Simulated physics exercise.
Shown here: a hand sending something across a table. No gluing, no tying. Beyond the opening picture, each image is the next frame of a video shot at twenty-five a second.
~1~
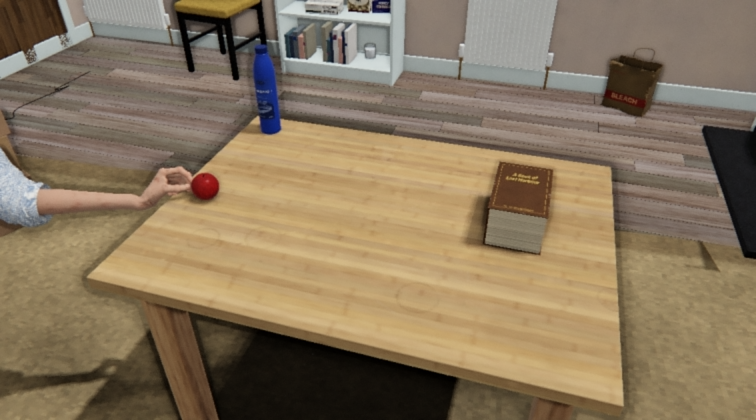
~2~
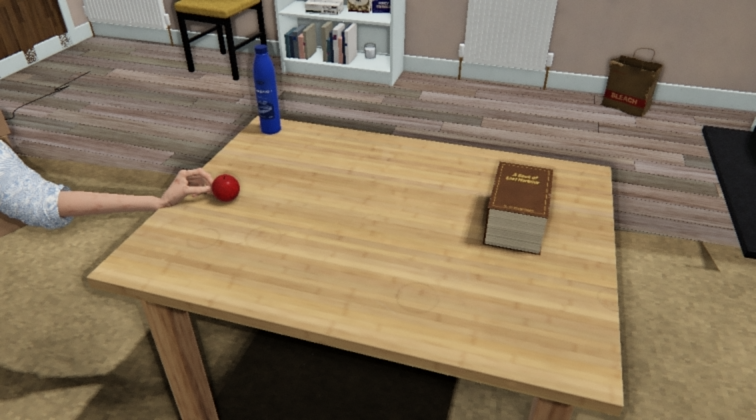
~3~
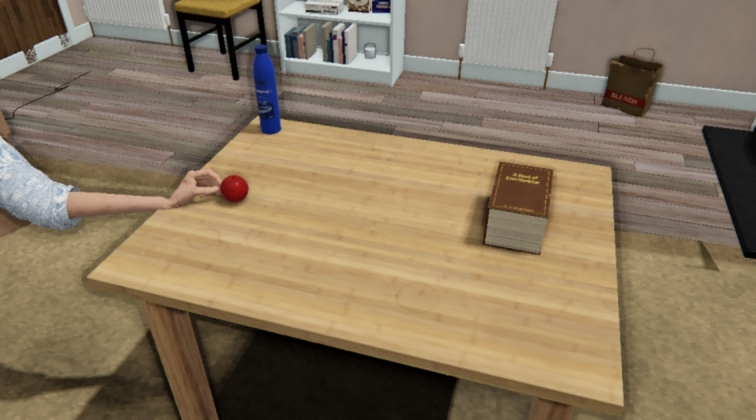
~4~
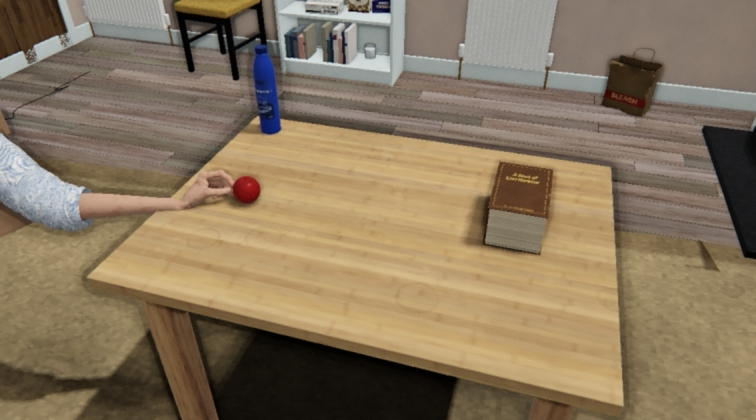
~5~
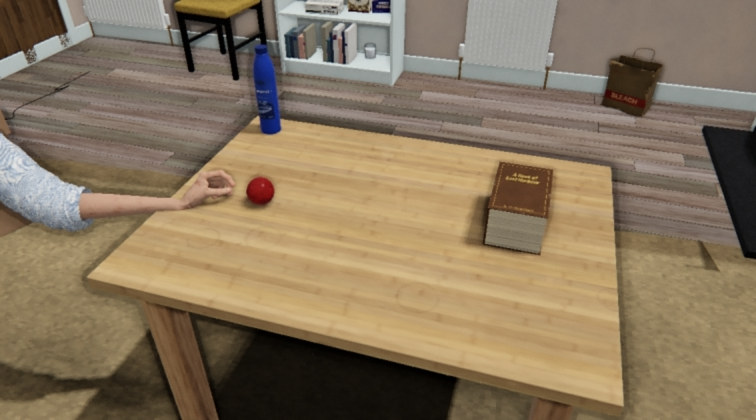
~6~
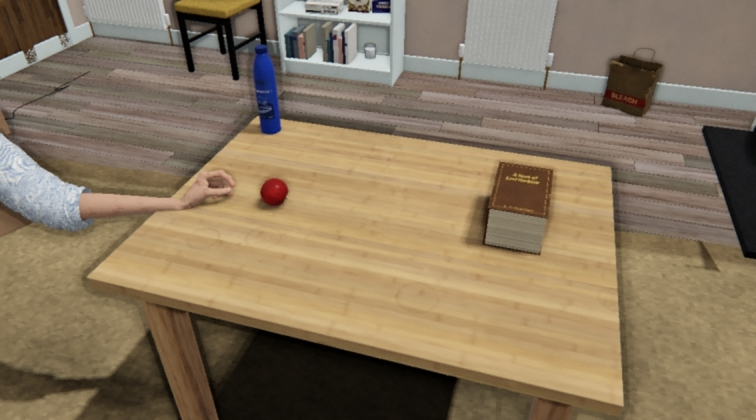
We see a hand at the left of a wooden table push a red apple to the right, then stay behind as the apple rolls a short way on its own, with a blue bottle and a thick brown book nearby.
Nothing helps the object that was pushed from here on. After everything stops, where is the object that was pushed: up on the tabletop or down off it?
It does not clear the edge.
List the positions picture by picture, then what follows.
Under the hand; red apple (205, 186), in the first frame.
Under the hand; red apple (226, 188), in the second frame.
Under the hand; red apple (234, 189), in the third frame.
Red apple (247, 190), in the fourth frame.
Red apple (260, 191) rolled a little, in the fifth frame.
Red apple (274, 192) rolled about its own width, in the sixth frame.
Then, 0.20 s after the last picture, red apple rolled well along near (343, 198).
Then, 0.40 s after the last picture, red apple rolled well along near (411, 204).
Then, 0.60 s after the last picture, red apple rolled well along near (476, 209).
At rest, moved from the start, red apple. Seen from the same camera at the end, red apple near (473, 203).
